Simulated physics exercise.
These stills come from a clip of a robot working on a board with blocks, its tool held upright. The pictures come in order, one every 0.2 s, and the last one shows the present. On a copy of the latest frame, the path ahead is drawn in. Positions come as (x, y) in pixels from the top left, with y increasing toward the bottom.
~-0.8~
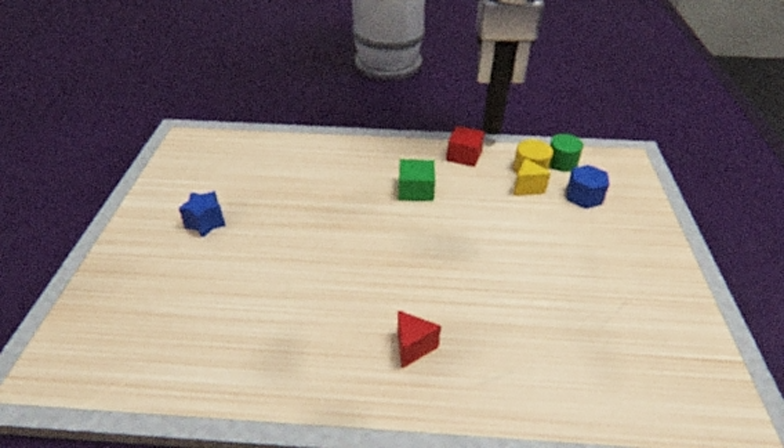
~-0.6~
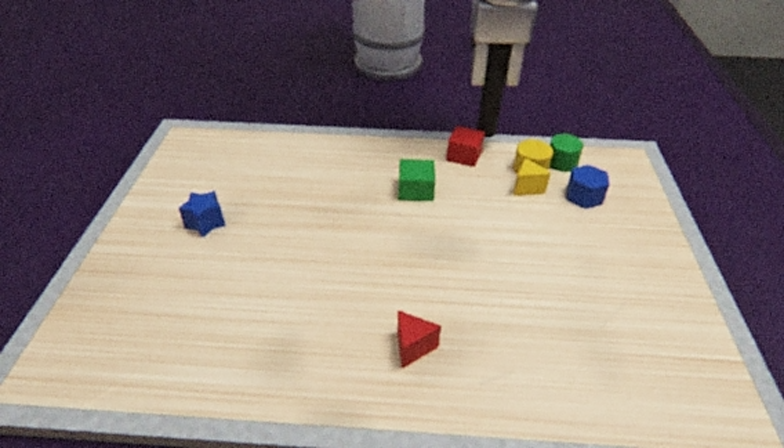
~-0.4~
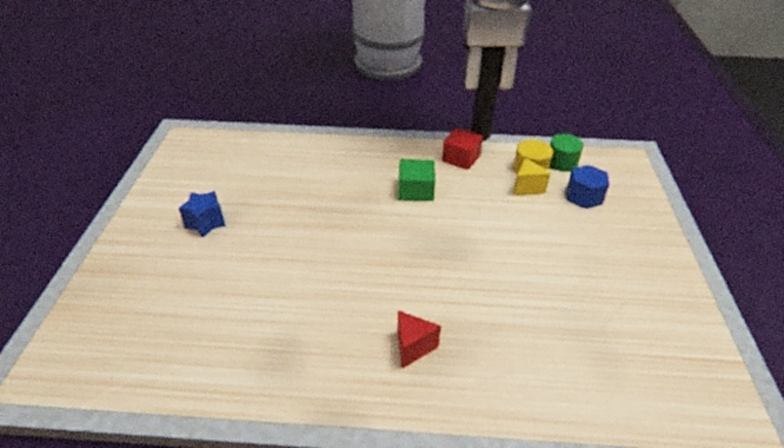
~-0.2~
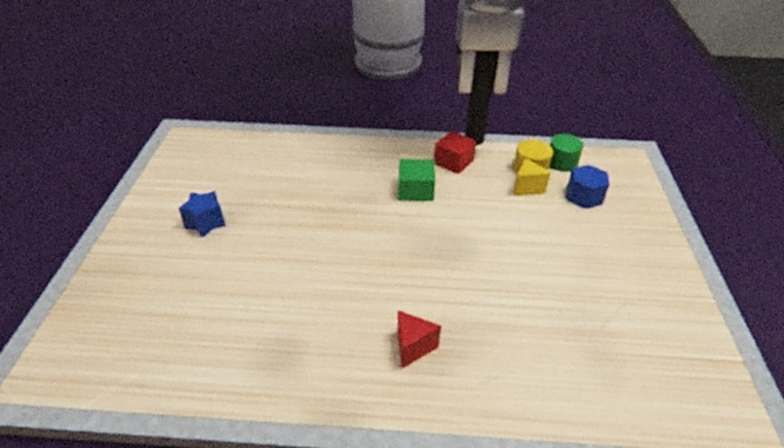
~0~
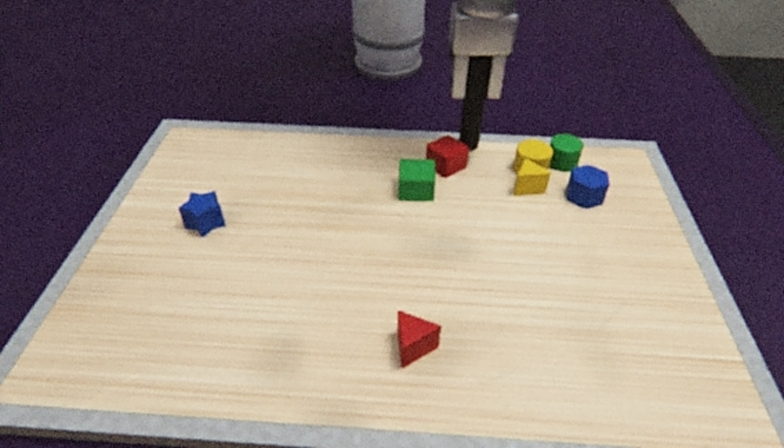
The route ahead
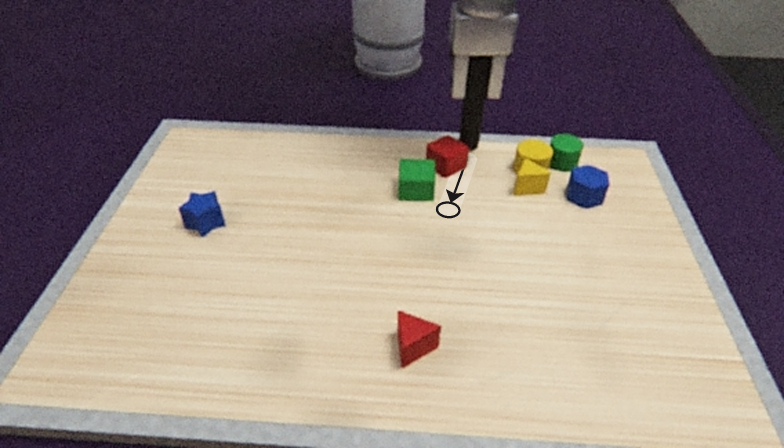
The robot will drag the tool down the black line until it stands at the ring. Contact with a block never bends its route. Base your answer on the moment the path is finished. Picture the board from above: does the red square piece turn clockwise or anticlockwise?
It twists clockwise.
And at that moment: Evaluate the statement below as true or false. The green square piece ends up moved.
This is true.
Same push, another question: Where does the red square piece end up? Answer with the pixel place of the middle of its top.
It is at (435, 153).
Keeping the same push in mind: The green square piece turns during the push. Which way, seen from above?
Anticlockwise.
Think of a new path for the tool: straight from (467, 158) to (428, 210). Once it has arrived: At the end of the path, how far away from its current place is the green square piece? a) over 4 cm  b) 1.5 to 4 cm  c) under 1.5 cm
Correct choice: B.
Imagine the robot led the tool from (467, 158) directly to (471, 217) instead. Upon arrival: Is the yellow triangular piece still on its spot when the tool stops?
It seems so.
Drawn move, in a line from (467, 158) to (448, 210).
What follows on the original path. One third of the way, tool at (463, 162); green square piece at (408, 172), turned 20° anticlockwise; red square piece at (437, 152), turned 45° clockwise.
Two thirds of the way, tool at (456, 179); green square piece at (407, 172), turned 25° anticlockwise; red square piece at (435, 153), turned 55° clockwise.
At the end, tool at (449, 197); green square piece at (407, 172), turned 25° anticlockwise; red square piece at (435, 153), turned 55° clockwise; yellow cylinder still.
